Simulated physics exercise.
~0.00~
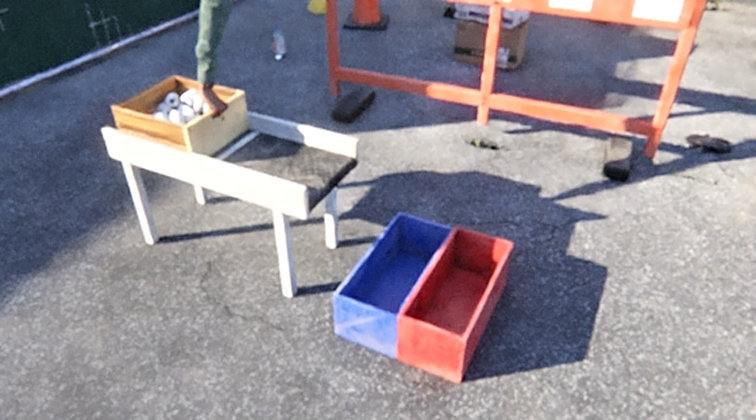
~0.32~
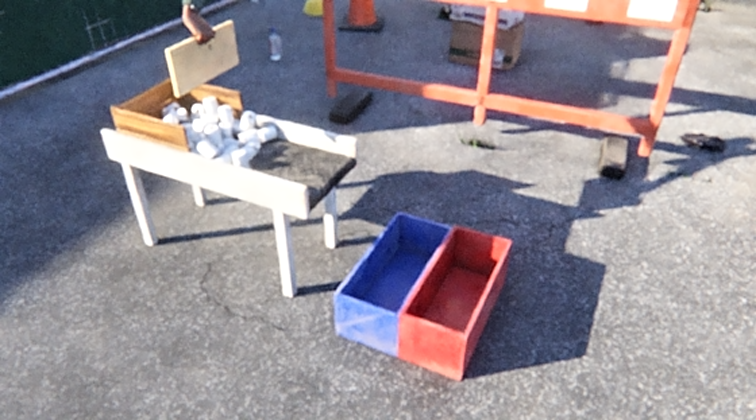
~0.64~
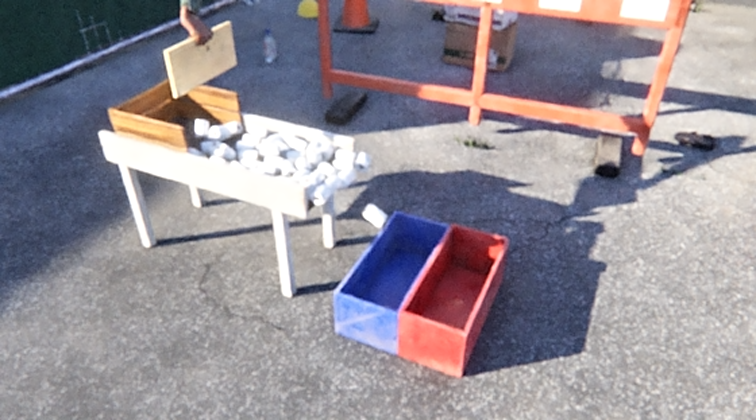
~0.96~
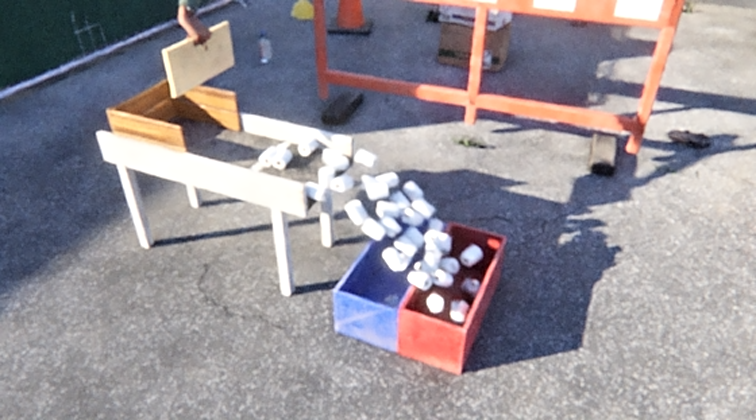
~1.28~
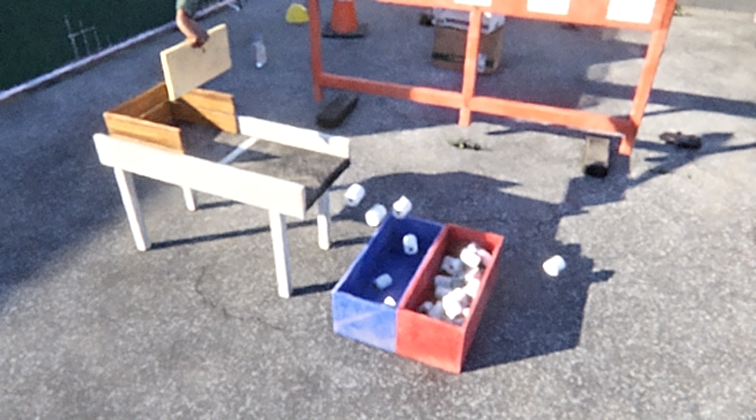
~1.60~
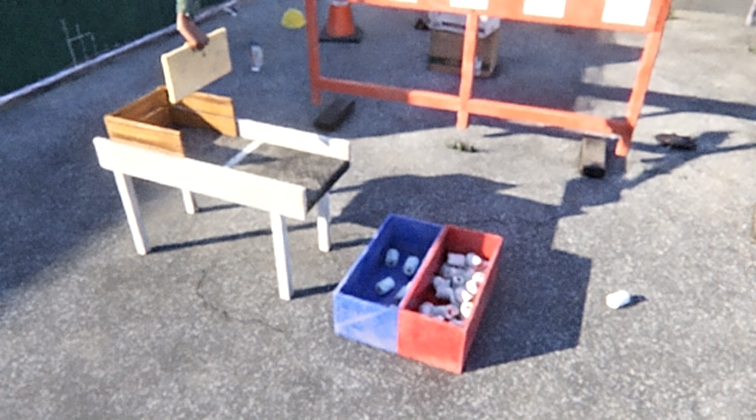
In this clip, a hand lifts the gate of a wooden pen on a white-sided belt table, and white rolls spill along the belt and off its end. Most land in the red bin, a few drop into the blue tote, and one comes to rest on the ground beyond.
